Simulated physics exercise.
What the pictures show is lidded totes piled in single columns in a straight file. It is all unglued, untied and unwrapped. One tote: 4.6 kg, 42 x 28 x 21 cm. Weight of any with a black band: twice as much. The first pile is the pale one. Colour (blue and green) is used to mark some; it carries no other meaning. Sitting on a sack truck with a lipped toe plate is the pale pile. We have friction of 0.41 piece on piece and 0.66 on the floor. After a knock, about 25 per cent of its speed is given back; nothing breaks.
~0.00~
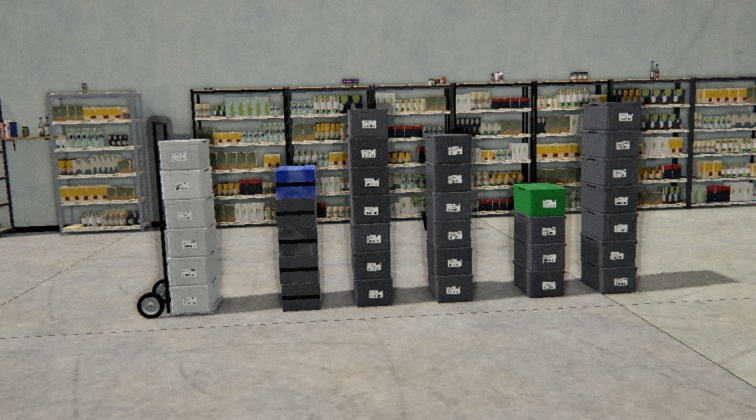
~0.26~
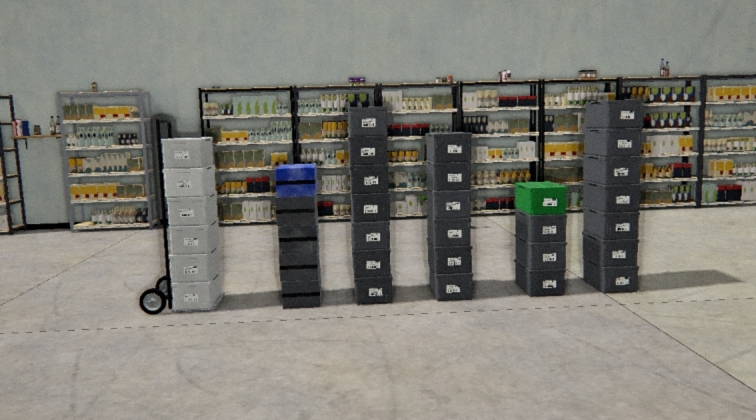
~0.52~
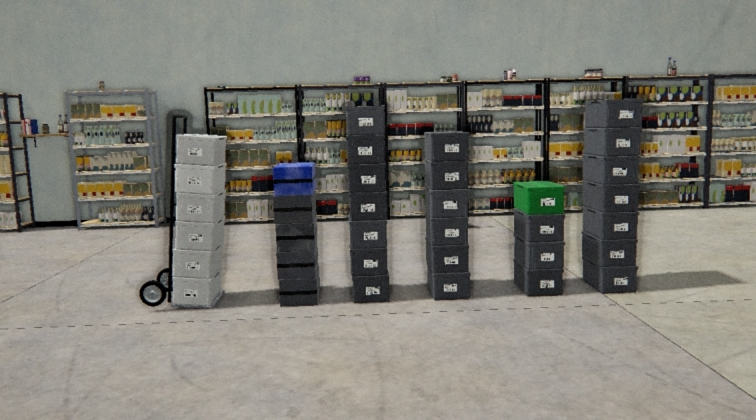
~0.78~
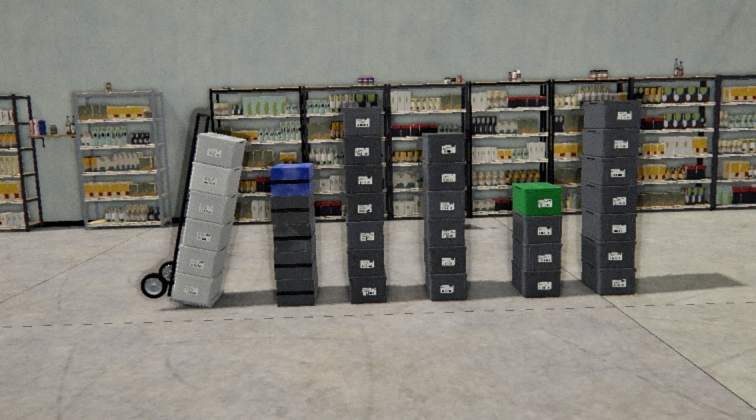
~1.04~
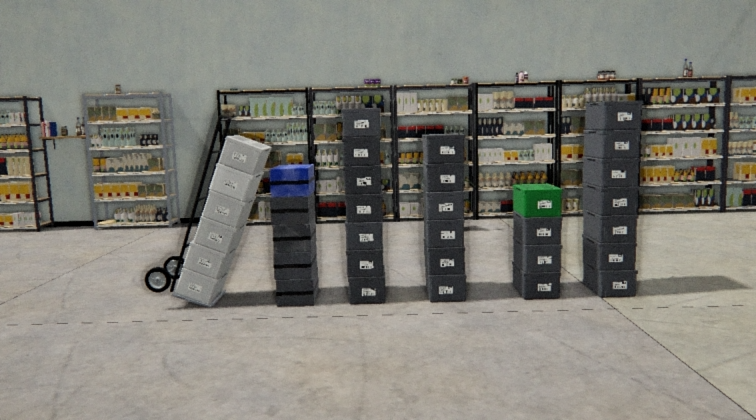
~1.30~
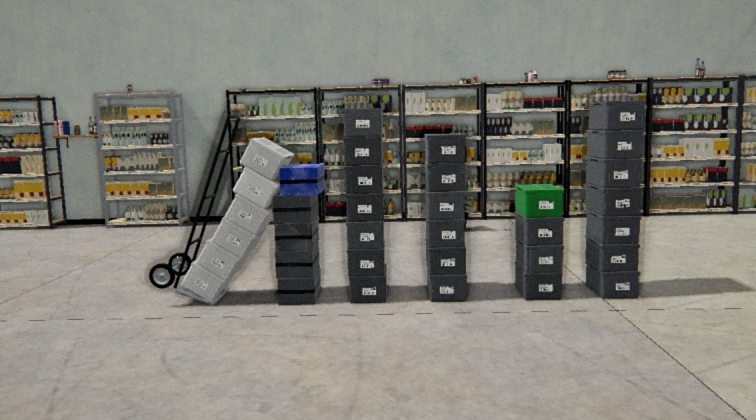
In a warehouse with stocked shelves behind, a hand truck carrying a stack of pale totes tilts rightward toward a row of darker stacks, its upper totes leaning further until they meet the neighbouring blue-topped stack, whose top tote shifts slightly.
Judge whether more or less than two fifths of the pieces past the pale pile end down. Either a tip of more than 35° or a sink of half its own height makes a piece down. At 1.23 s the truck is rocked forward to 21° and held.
Less.
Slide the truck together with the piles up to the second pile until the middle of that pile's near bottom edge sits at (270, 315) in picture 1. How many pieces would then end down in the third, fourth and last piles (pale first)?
Pile by pile, third 0, fourth 0, last 0.
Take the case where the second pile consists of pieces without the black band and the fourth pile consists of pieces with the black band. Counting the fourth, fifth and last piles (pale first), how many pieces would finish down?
Fourth 5, fifth 3, last 7.
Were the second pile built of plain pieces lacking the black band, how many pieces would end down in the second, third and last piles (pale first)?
Second: 4; third: 7; last: 7.
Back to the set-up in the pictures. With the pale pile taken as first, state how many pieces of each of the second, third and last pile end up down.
As for pieces, it's second 0, third 0 and last 0.
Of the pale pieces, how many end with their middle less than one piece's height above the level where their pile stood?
Pale pieces: 1.
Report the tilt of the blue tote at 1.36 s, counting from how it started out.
Some 0°.
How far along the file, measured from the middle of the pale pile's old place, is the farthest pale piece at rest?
60 cm.
After 1.36 s, 0 of the pale pile down; none of the 29 other totes down, 1 disturbed; blue tote shifted 7 cm.
After 1.42 s, 0 of the pale pile down; none of the 29 other totes down, 2 disturbed; blue tote shifted 8 cm.
After 1.60 s, 4 of the pale pile down; none of the 29 other totes down, 3 disturbed; blue tote shifted 10 cm.
At rest (2.3 s), 4 of the pale pile down; none of the 29 other totes down, 4 disturbed; blue tote shifted 11 cm; green tote unmoved. That is 0 per cent. As the last picture would show them, middles, blue tote near (310, 179), green tote near (538, 201).
